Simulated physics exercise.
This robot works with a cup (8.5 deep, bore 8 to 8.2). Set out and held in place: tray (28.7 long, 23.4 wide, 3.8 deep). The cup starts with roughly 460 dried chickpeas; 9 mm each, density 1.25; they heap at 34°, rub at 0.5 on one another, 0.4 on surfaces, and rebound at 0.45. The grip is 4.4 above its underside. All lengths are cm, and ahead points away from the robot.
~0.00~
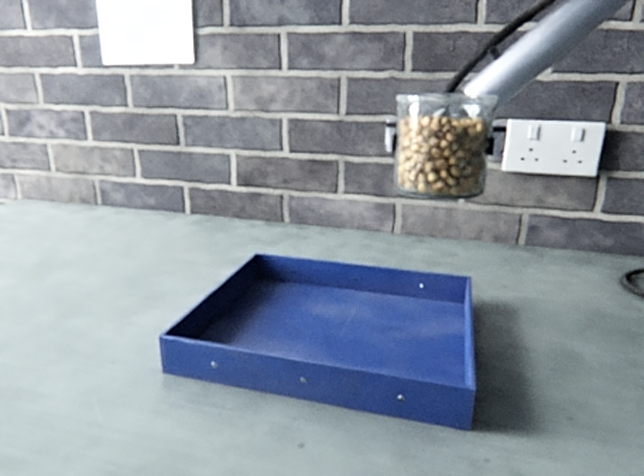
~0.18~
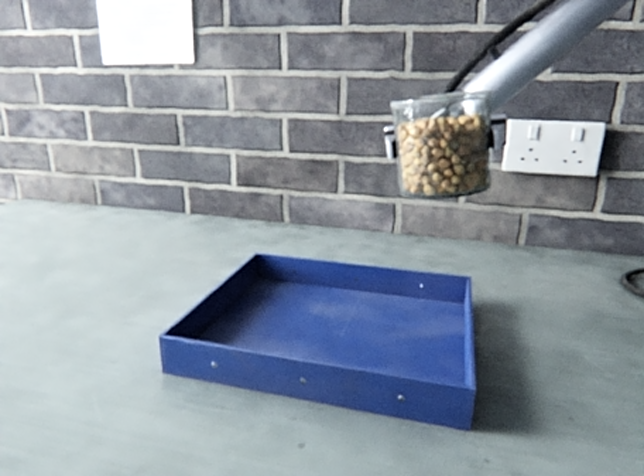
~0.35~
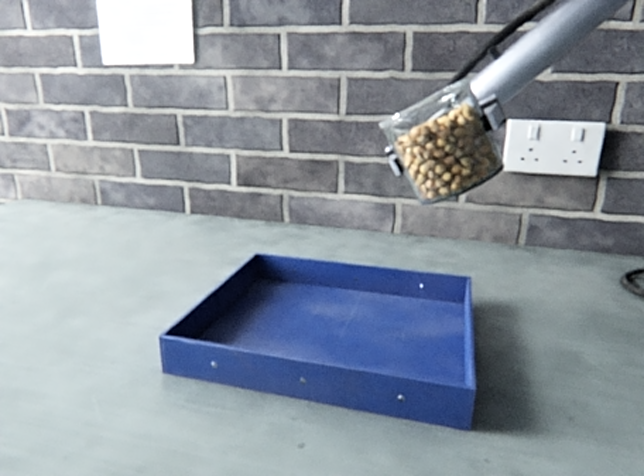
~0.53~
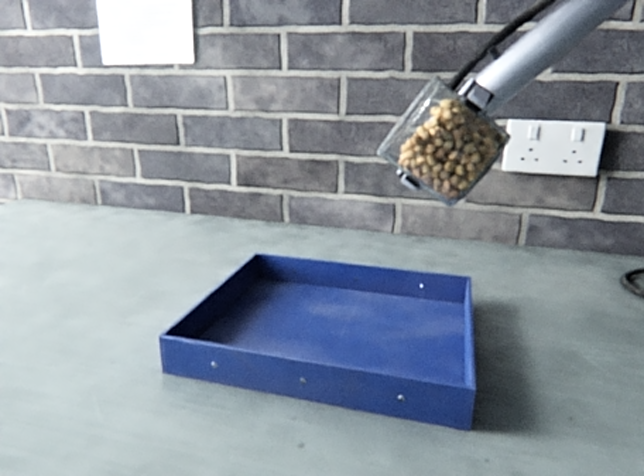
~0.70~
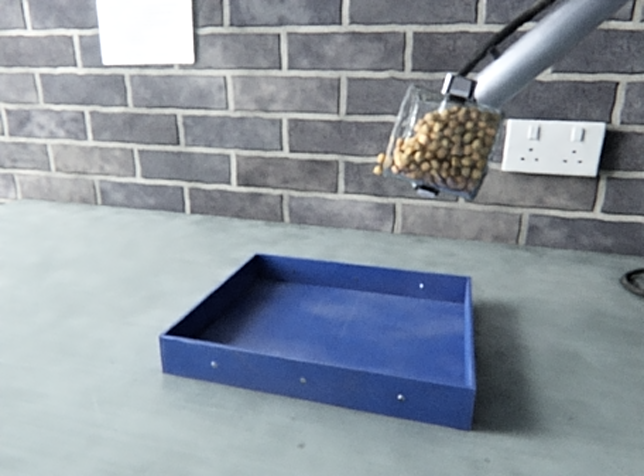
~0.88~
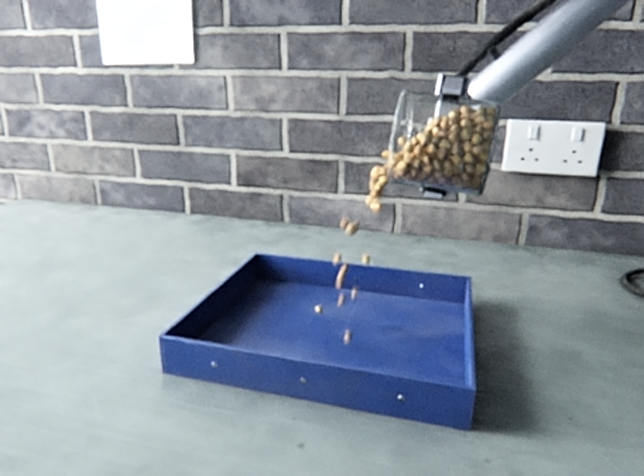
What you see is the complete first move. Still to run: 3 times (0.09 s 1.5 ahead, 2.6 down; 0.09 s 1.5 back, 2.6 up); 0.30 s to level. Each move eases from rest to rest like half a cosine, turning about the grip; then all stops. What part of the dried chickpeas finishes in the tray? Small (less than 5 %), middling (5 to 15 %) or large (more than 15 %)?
Answer: Large; more than 15 % of the dried chickpeas finish in the tray.
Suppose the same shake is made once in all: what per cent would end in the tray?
It would be near 25 per cent.
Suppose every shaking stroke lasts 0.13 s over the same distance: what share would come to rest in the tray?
It would be near 35 per cent.
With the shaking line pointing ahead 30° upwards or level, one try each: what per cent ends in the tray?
About 90 and 80 per cent.
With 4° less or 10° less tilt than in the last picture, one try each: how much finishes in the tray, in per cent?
Some 35 and 25 per cent.
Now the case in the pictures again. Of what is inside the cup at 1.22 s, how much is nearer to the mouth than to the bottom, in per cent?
Roughly 50 per cent.
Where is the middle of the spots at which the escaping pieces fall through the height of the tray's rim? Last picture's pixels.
Around (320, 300).
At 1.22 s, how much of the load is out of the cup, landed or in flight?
Near 25 per cent so far.
By 1.22 s, tilted 85° forward, highest piece 23 above the table; 355 in the cup, 79 in the tray, 29 in flight or on a rim.
By 1.55 s, tilted 50° forward, highest piece 23 above the table; 270 in the cup, 169 in the tray, 24 in flight or on a rim.
By 1.92 s, level, highest piece 24 above the table; 268 in the cup, 195 in the tray.
By 2.97 s, level, highest piece 24 above the table; 268 in the cup, 195 in the tray.
Final count, 268 in the cup, 195 in the tray. That is 42 % in the tray.
